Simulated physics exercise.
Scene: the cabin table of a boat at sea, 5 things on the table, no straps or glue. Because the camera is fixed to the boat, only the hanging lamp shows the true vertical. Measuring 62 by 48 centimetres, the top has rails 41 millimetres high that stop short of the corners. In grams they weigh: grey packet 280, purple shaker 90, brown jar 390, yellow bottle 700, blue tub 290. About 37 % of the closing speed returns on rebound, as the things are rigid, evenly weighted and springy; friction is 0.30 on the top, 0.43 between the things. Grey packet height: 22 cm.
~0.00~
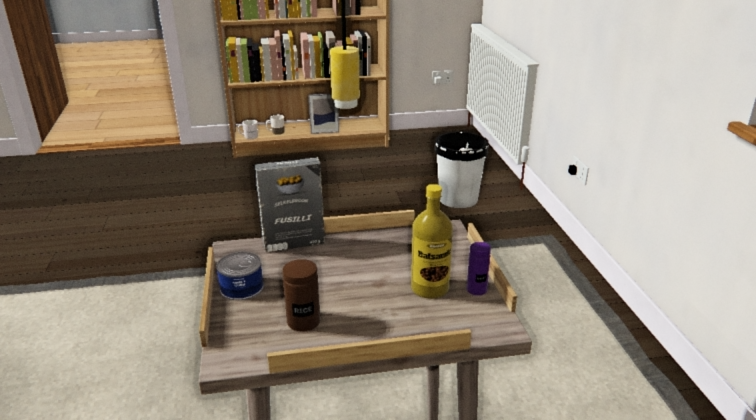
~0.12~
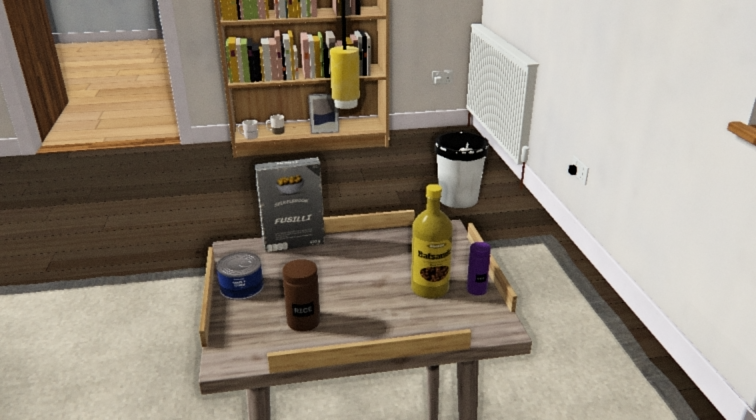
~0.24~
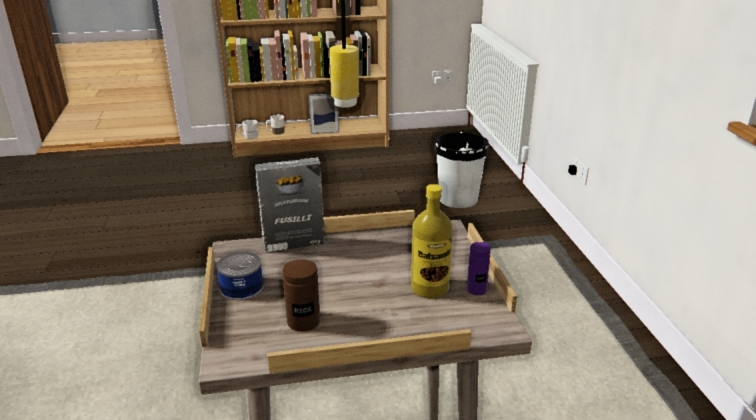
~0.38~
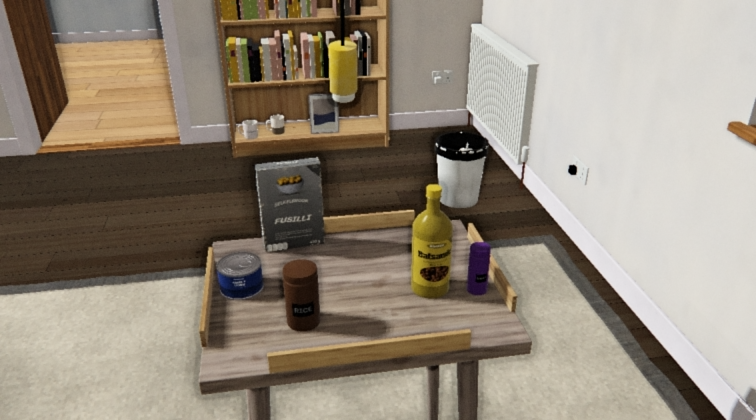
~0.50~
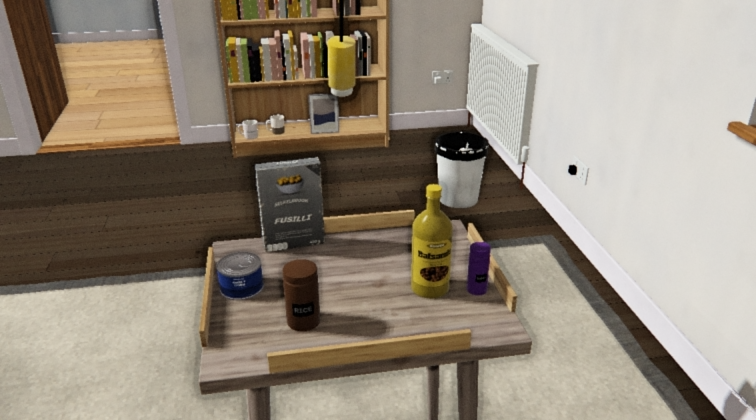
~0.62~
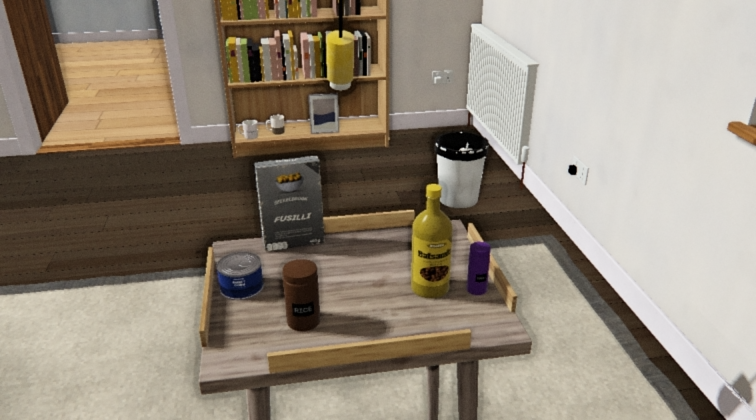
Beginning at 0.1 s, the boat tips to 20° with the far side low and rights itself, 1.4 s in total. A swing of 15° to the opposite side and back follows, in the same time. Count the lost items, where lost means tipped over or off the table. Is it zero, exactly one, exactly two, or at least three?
It is exactly one.
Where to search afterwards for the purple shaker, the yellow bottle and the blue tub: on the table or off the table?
Outcome: The purple shaker remains on its support; the yellow bottle remains on its support; the blue tub remains on its support.
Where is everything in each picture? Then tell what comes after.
The first picture shows boat level; grey packet (291, 206); purple shaker (479, 269).
The second picture shows boat level; blue tub (240, 275); brown jar (302, 295).
The third picture shows heel 2°, far side down; yellow bottle (432, 240); blue tub (240, 275).
The fourth picture shows heel 7°, far side down; brown jar (302, 295); yellow bottle (432, 240).
The fifth picture shows heel 12°, far side down; blue tub (240, 275); brown jar (302, 295).
The sixth picture shows heel 17°, far side down; grey packet (291, 204); purple shaker (479, 268).
Around 1.02 s, heel 16°, far side down; grey packet now off the table; purple shaker shifted 3 cm near (474, 260); brown jar shifted 3 cm.
Around 1.32 s, heel 3°, far side down; purple shaker shifted 5 cm near (472, 257); brown jar shifted 5 cm; blue tub shifted 5 cm.
Around 1.72 s, heel 3°, near side down; purple shaker shifted 5 cm near (472, 257); brown jar shifted 5 cm; blue tub shifted 5 cm.
Finally (3.4 s), off the table, grey packet; the other 4 still in place (within 5 cm). Final places as that camera would see them, grey packet near (381, 267), purple shaker near (472, 257).
